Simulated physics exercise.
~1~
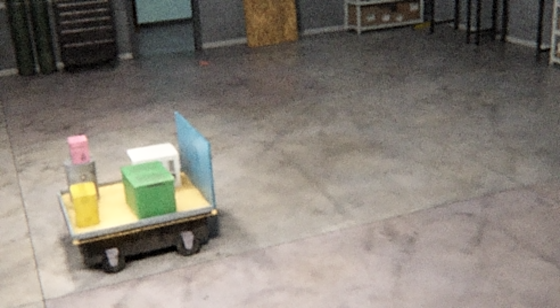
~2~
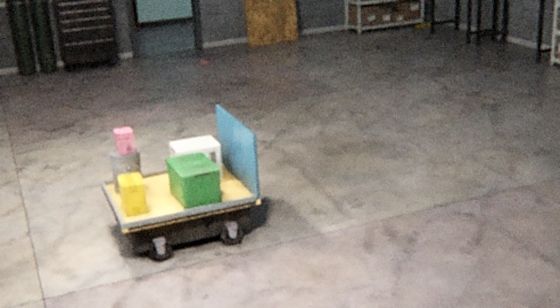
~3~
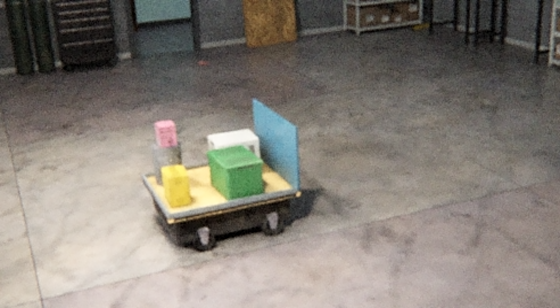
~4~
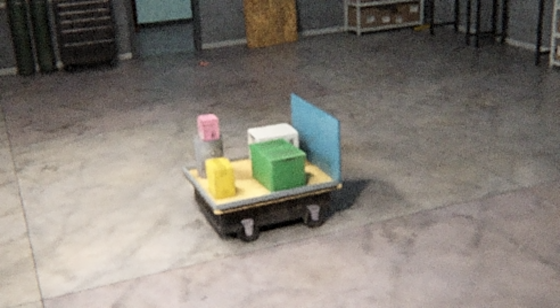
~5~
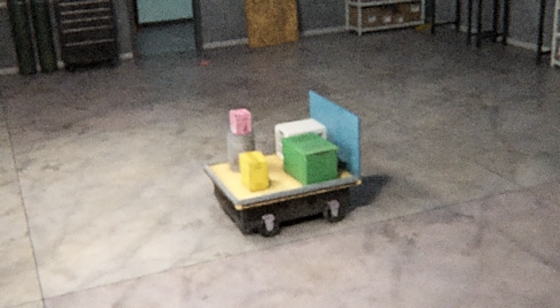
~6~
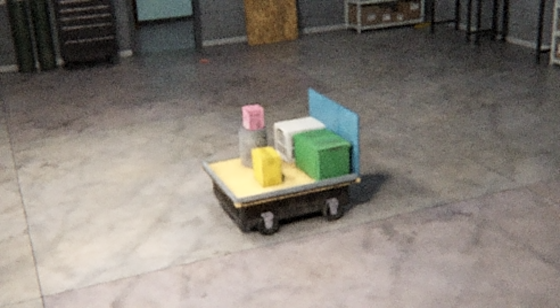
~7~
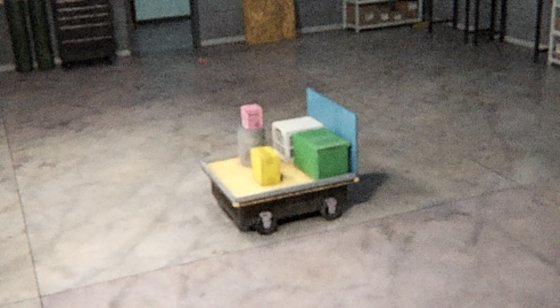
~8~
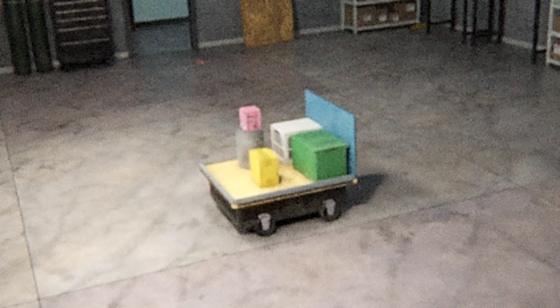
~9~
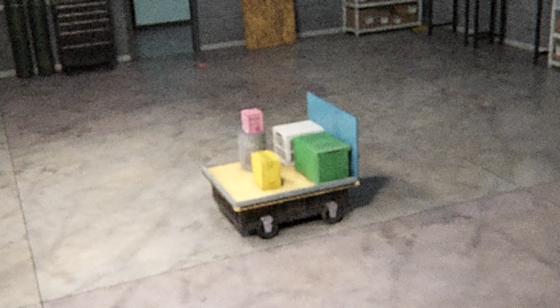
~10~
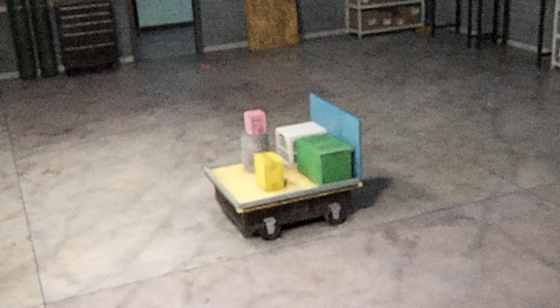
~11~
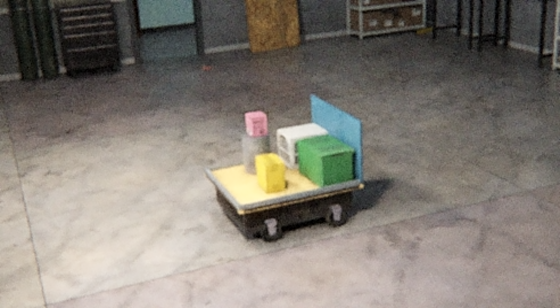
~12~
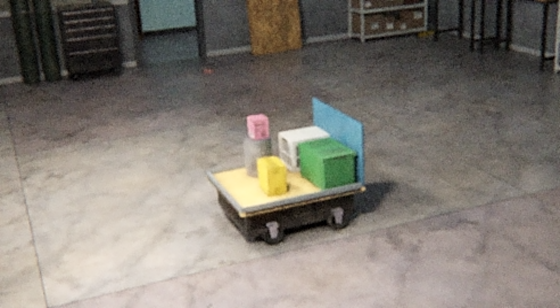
A cart carrying a yellow parcel, a green tote, a white crate and a pink box on a grey pail rolled right across the floor and stopped; the load slid slightly toward the blue board, and everything stayed on deck, the pail still upright.
